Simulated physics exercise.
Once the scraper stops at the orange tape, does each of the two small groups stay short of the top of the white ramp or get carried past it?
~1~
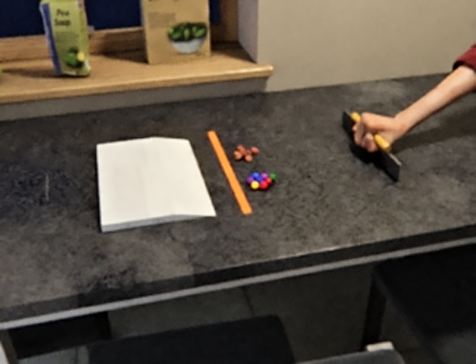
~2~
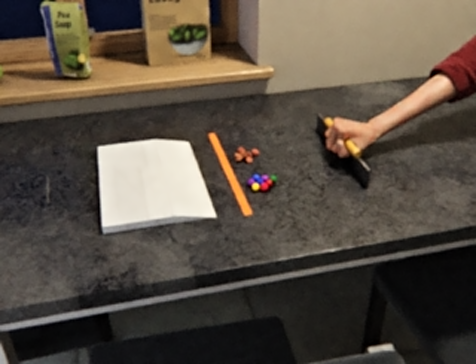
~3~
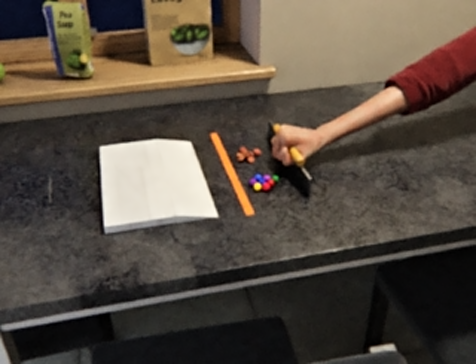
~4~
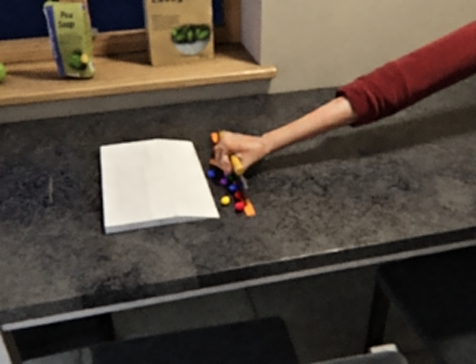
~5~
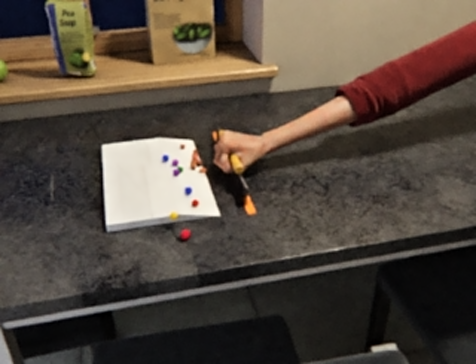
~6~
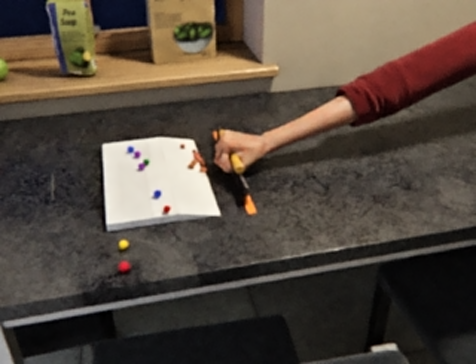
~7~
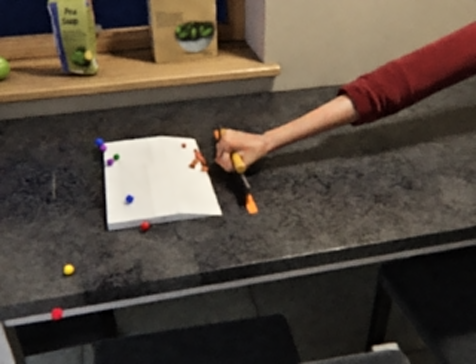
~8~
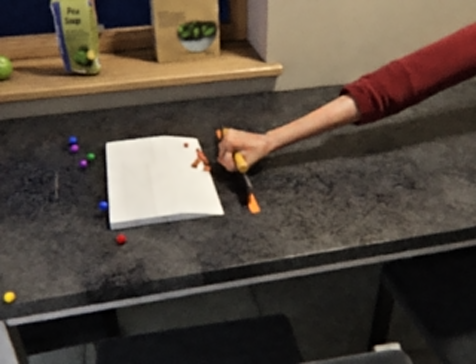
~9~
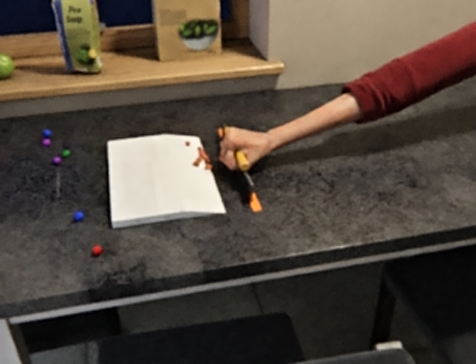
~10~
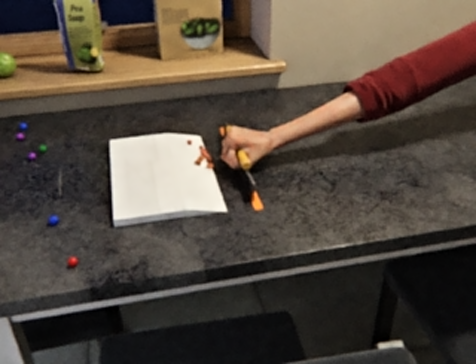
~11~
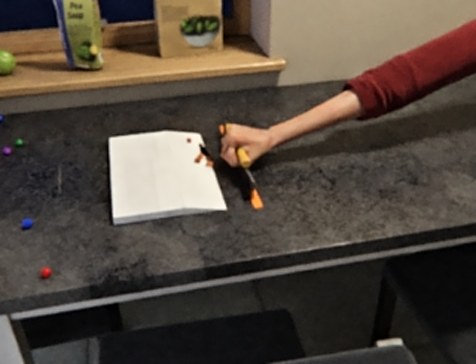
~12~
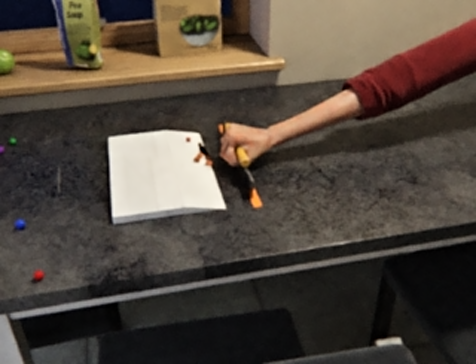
The nearer group, the colourful balls, gets carried past the top and rolls on to the left. The farther group of reddish pieces does not make it up and stays around the ramp's right edge.
